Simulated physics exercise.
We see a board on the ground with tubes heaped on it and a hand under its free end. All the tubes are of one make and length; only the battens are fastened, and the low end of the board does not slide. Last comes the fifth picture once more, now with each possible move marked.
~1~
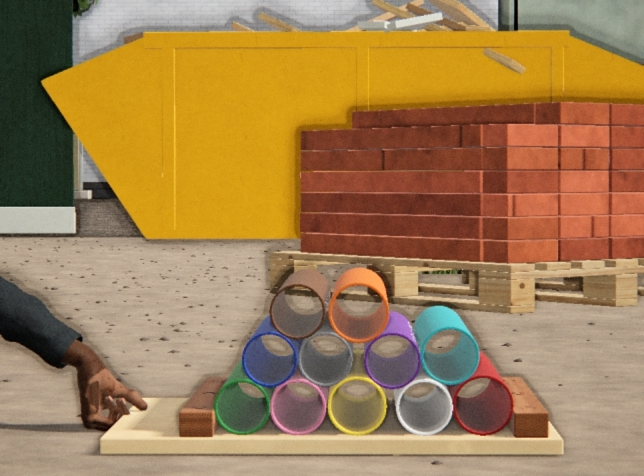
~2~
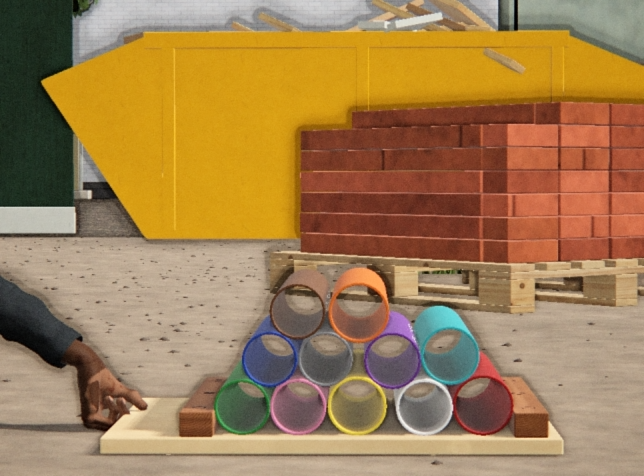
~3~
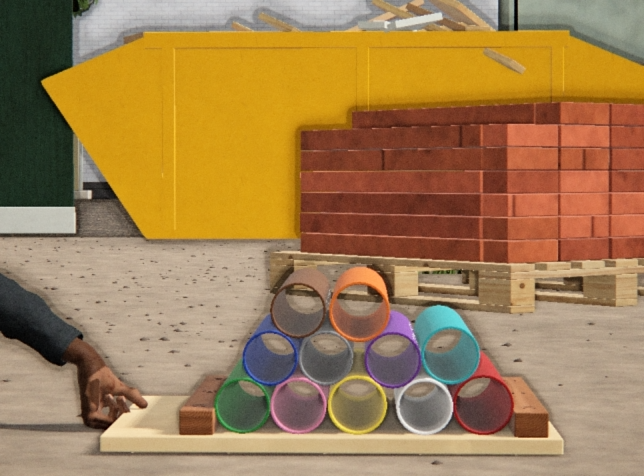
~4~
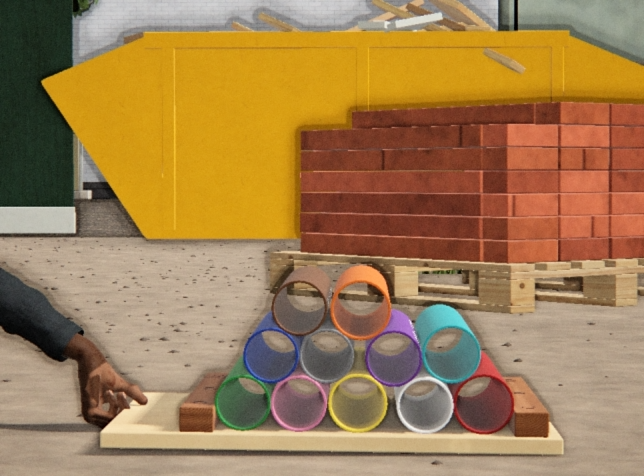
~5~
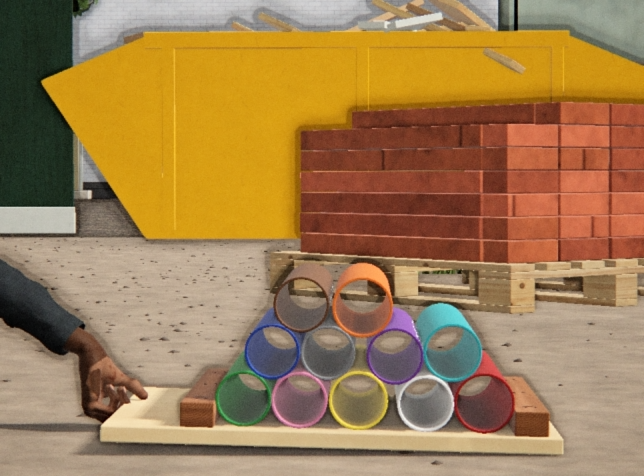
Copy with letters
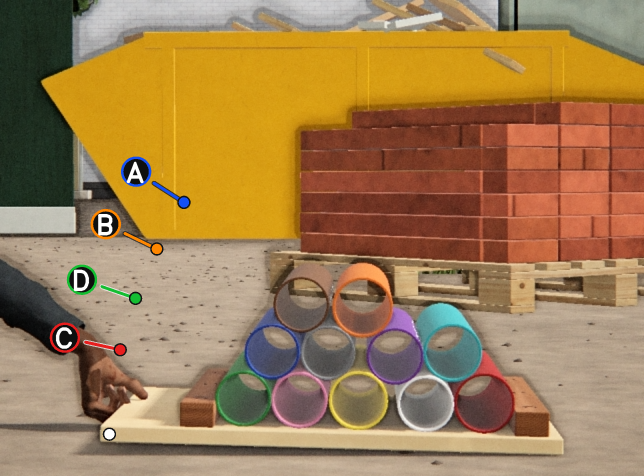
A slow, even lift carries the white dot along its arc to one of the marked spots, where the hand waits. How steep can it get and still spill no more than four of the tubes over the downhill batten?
The answer is mark B.
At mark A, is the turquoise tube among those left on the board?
No, with A.
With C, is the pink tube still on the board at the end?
Yes, with C.
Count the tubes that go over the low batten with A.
At A the number is six.
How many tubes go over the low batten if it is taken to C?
It comes to none.
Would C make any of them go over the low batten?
No.
On the marked copy, A at (184, 203); B at (157, 249); C at (120, 350); D at (136, 298); the white dot at (109, 434).
Following B. Soon after the start, board at 16°.
Later, board at 26°.
In the end, board at 26°, three over the low batten (turquoise, purple, orange).
As for the rest, A six over the low batten; C none over the low batten; D none over the low batten.
